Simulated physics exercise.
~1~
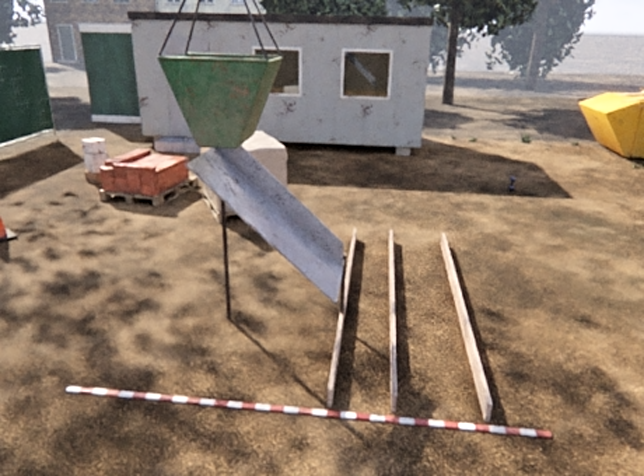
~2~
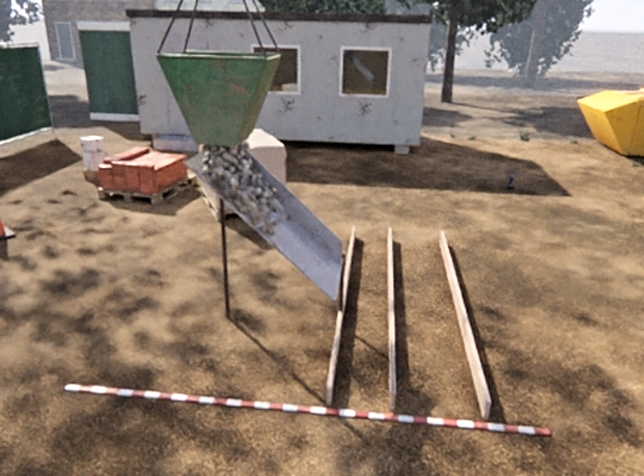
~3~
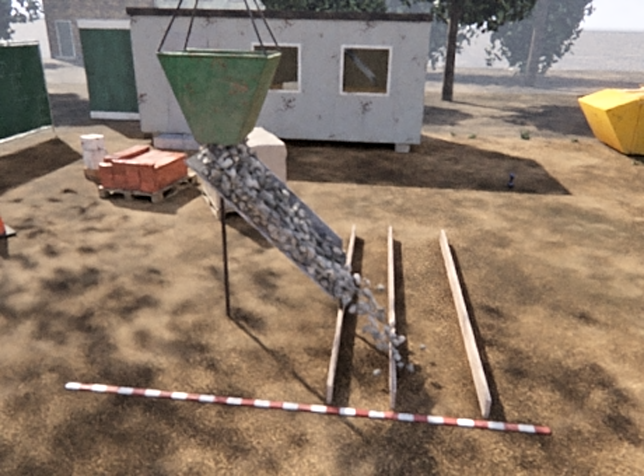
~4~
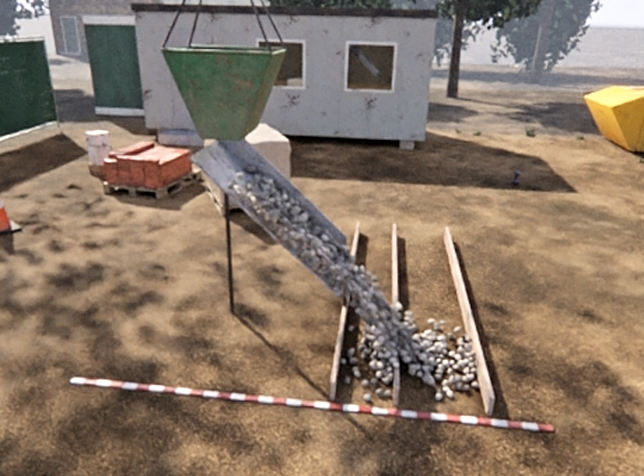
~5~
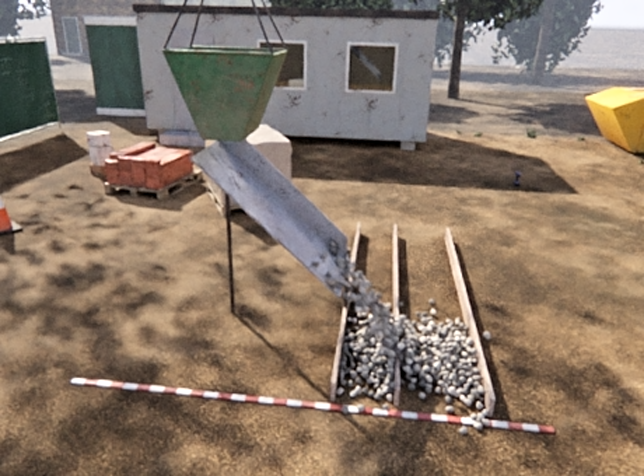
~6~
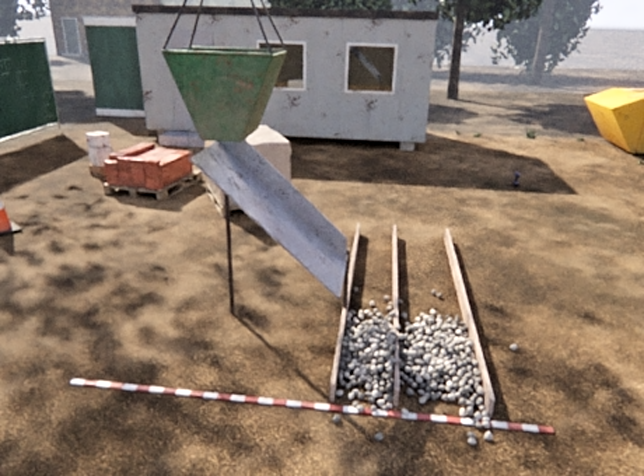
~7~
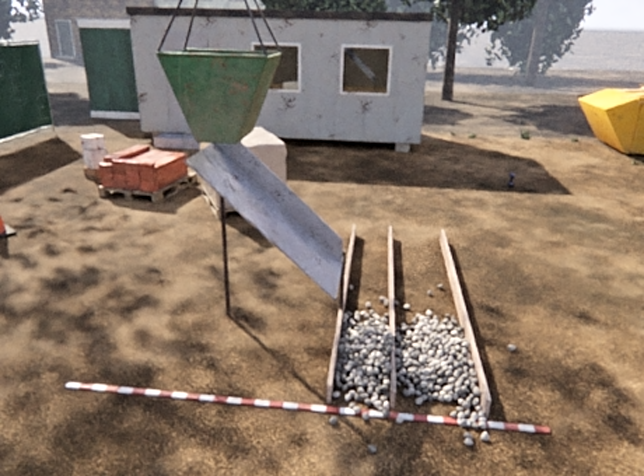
The clip shows grey stones dropping from a hanging green skip onto a sloping steel chute and sliding down to the right between three boards on the ground, where they settle in both bays, slightly more in the right, with a few scattered outside.
